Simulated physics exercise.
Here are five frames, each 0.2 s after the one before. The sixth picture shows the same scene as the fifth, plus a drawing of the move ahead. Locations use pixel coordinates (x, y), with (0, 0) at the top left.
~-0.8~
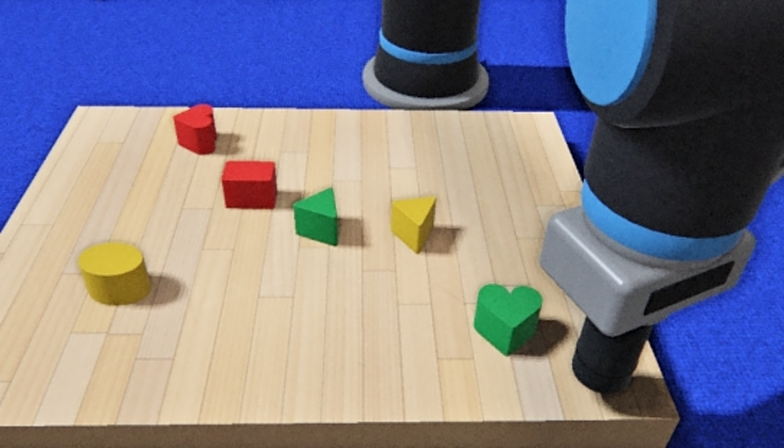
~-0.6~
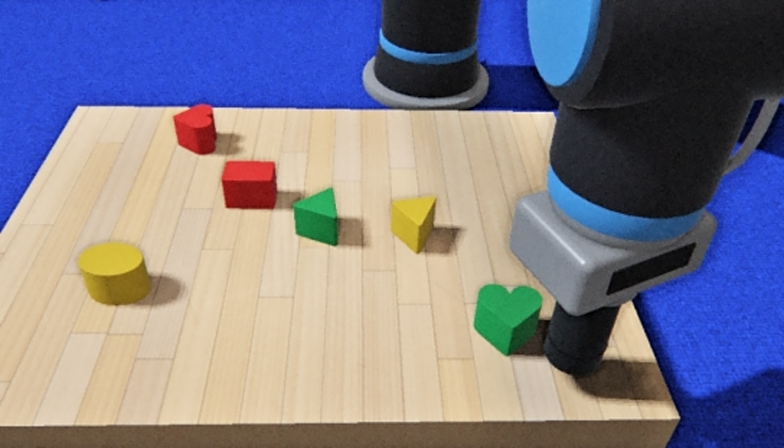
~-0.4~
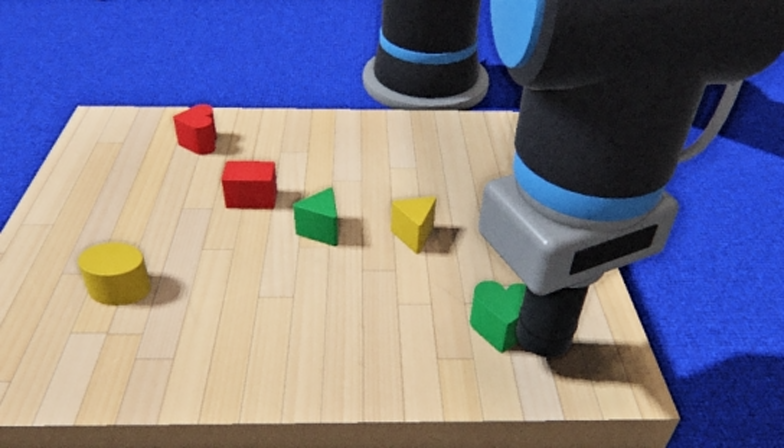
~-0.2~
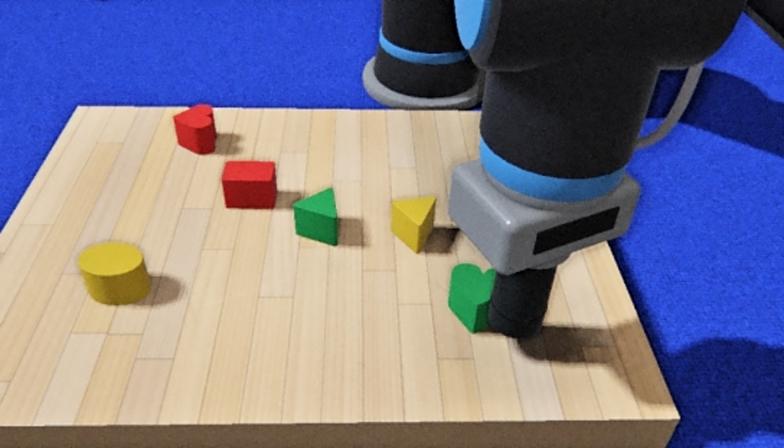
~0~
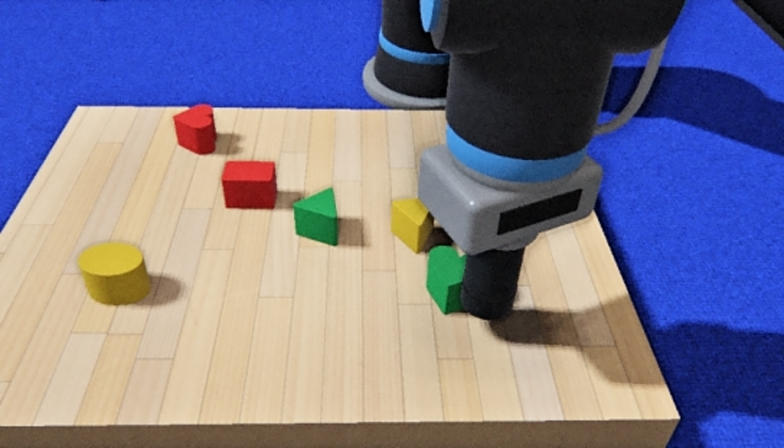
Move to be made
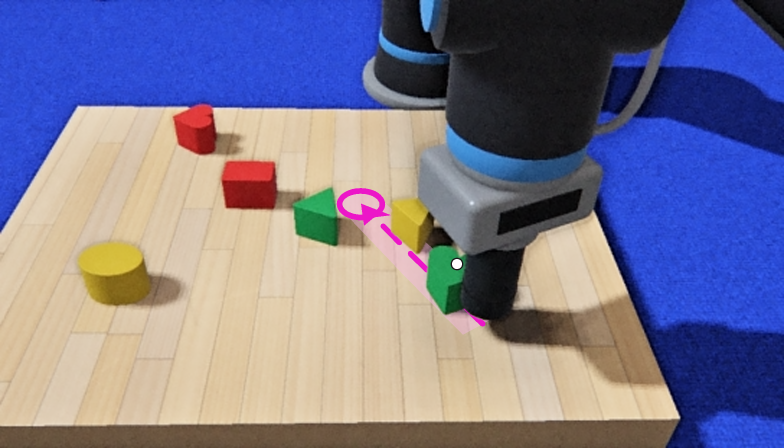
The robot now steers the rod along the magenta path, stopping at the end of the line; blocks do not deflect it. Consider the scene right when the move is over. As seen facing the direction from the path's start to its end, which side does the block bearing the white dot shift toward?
It's pushed left.
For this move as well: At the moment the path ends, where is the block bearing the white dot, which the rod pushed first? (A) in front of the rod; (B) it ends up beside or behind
(A)
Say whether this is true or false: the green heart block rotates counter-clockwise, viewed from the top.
Verdict: True.
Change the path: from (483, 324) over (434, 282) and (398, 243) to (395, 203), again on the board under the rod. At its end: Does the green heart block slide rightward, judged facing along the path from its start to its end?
That would be a no.
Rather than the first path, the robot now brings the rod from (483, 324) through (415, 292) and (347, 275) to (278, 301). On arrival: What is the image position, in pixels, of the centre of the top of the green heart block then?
That would be at about pixel (385, 216).
The drawn path runs straight from (483, 324) to (361, 204); the dot is on the green heart block.
The first path, step by step. One third of the way, rod (438, 257); yellow triangle (412, 199), turned 15° clockwise; green heart block (407, 225), turned 15° anticlockwise.
Two thirds of the way, rod (397, 218); yellow triangle (394, 175), turned 115° clockwise; green heart block (364, 191), turned 25° anticlockwise.
At the end, rod (361, 183); green triangle not moved; yellow triangle (394, 168), turned 130° clockwise; green heart block (325, 162), turned 45° anticlockwise.
